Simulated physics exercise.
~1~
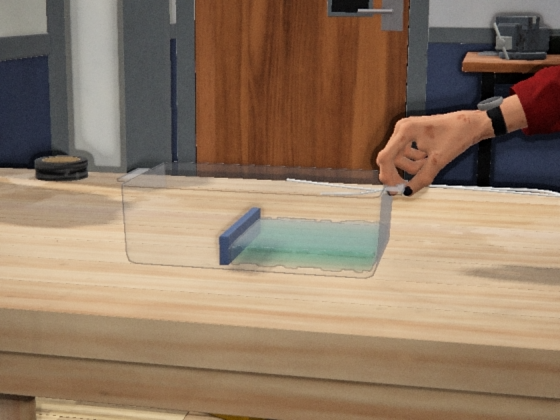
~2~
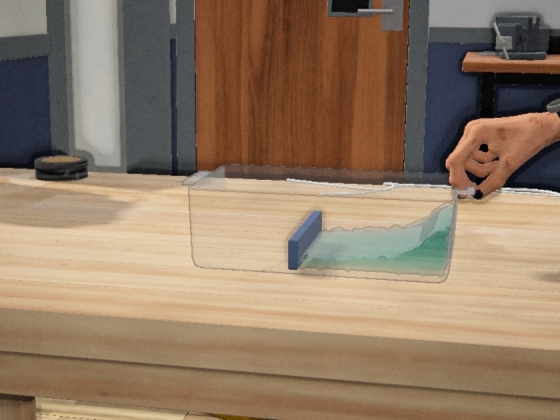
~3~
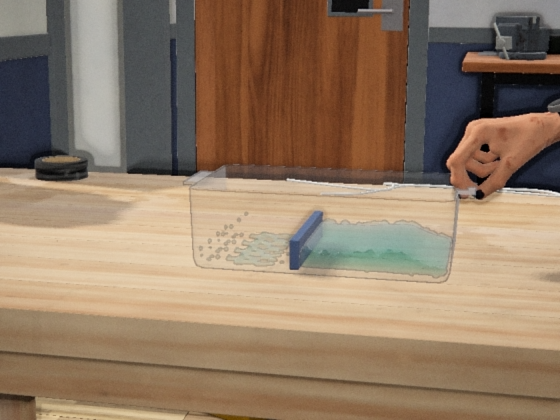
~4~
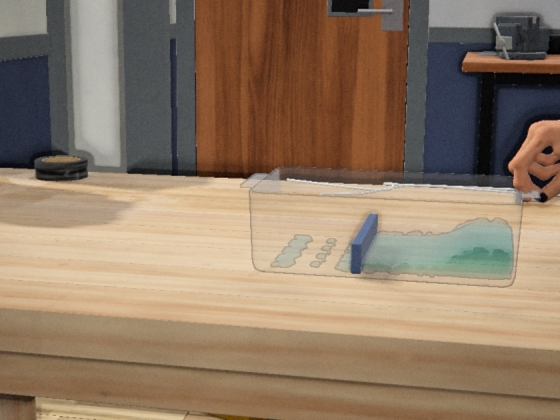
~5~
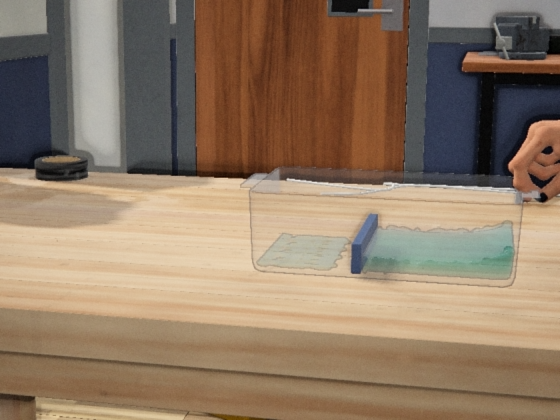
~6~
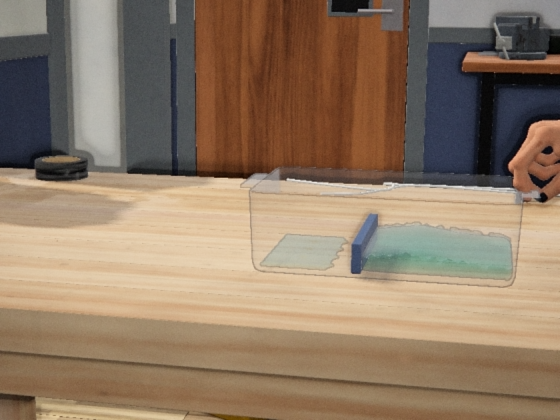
A hand pulled a clear oblong tub to the right across a wooden table in two moves, making the greenish water right of its blue divider slosh and some spill over to the left, where a shallow layer settled while most stayed on the right.
